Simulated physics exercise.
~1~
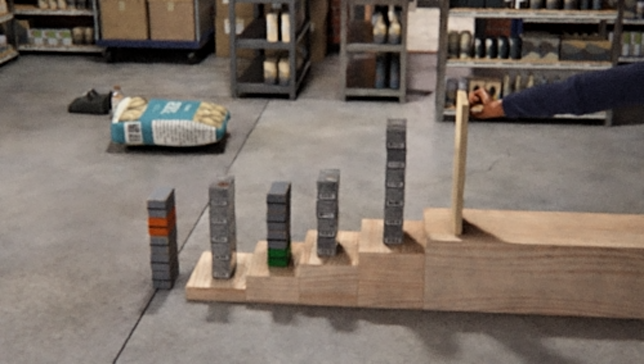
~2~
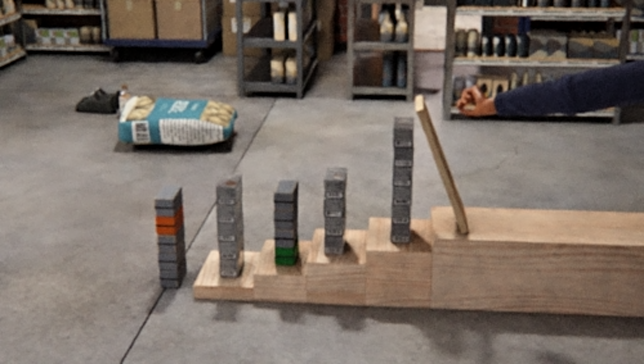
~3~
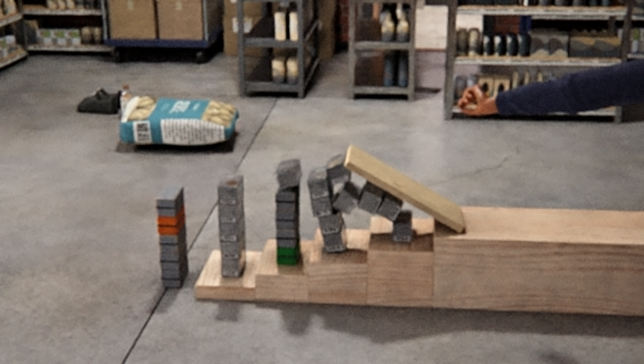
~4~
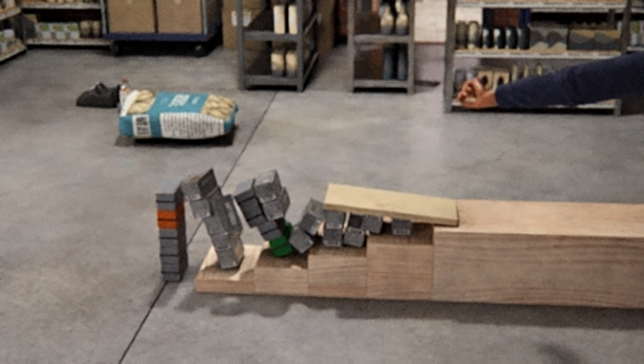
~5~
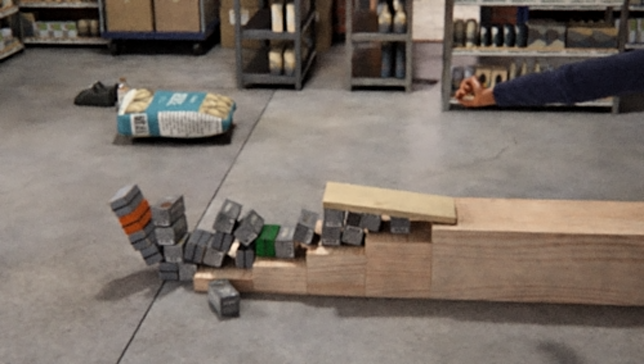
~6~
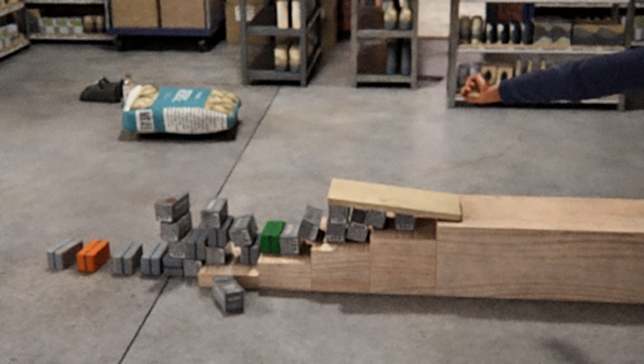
A tall wooden board standing on end at the right of a row of block stacks tips left after a push from a hand, which stays out to the side. It falls onto the tallest gray stack, breaking it apart and throwing its blocks into the next column. The stacks topple leftward down the wooden steps, the one with a green block among them. The last stack, standing on the floor with an orange block, leans and spills over. The board rests nearly flat on the steps, with the green and orange blocks on their sides amid scattered gray ones.
